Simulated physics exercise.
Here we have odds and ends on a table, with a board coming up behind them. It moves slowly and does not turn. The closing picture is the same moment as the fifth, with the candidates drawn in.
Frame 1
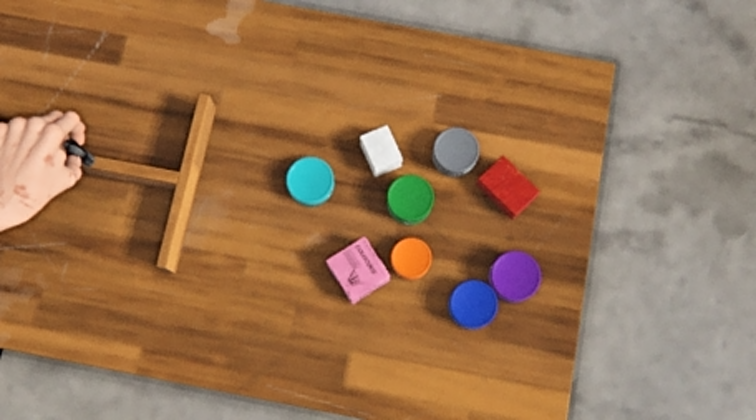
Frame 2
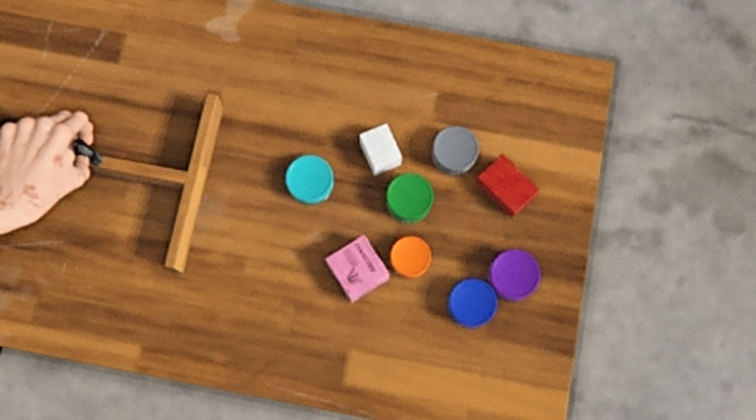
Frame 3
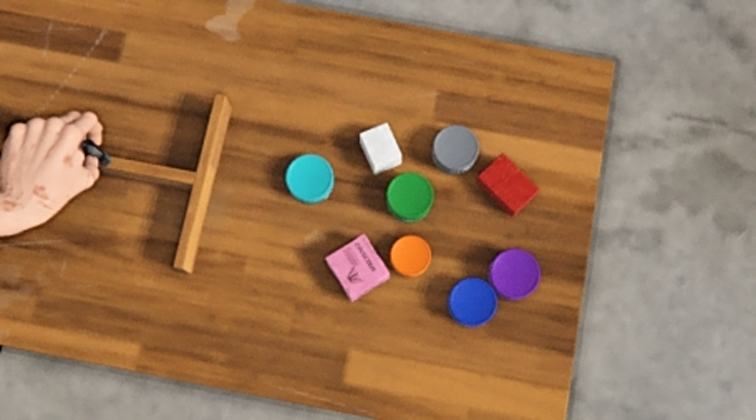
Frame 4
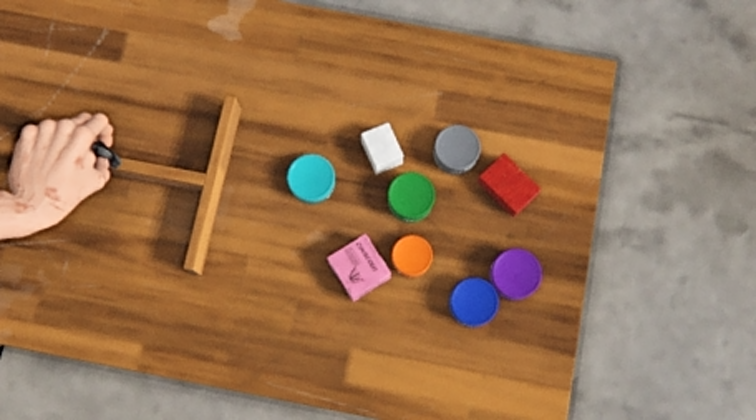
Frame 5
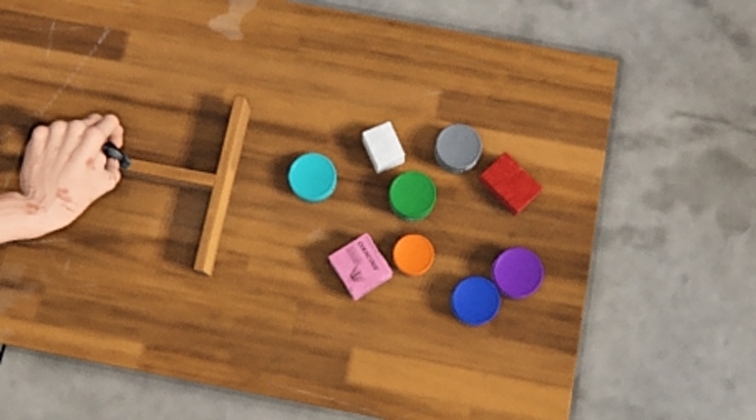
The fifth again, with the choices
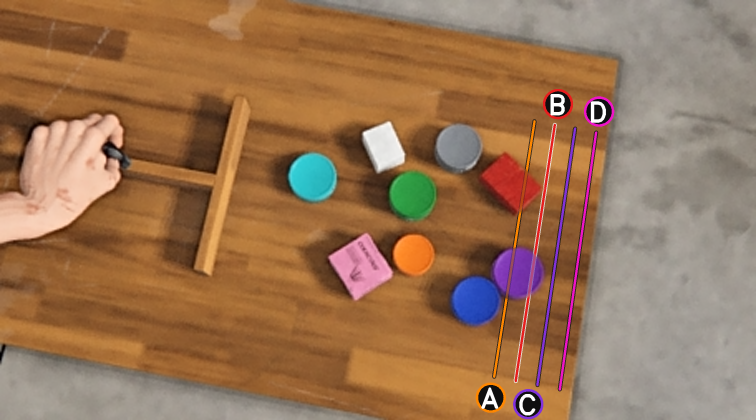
On a wooden table, a hand slowly pushed a T-shaped wooden board a short way right, toward a scattered group of colourful round tubs and small blocks, which stayed where they were, untouched.
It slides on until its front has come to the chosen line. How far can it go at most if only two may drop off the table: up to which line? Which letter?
As far as mark A.
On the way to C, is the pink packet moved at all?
Yes.
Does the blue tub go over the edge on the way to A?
No.
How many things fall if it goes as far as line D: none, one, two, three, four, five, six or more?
In all, six or more.
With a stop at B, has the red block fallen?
Yes.
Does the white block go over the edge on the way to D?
Yes.
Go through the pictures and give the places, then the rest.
In the first picture, red block (508, 188); orange tub (411, 259); pink packet (359, 270).
In the second picture, board (191, 178); purple jar (513, 276).
In the third picture, board (199, 179); blue tub (472, 303).
In the fourth picture, board (210, 180); grey jar (456, 150).
In the fifth picture, board (220, 181); red block (510, 184); orange tub (413, 256); pink packet (361, 267).
On the copy, A at (515, 245); B at (536, 249); C at (557, 253); D at (579, 257).
On A. First, board (326, 201); turquoise tub (361, 188); purple jar (516, 274).
Then, board (433, 221); red block (529, 188); green tub (508, 223).
Finally, board (516, 237); green tub (590, 242); blue tub (574, 339); none fallen.
By contrast, B drops four; C drops four; D drops eight.
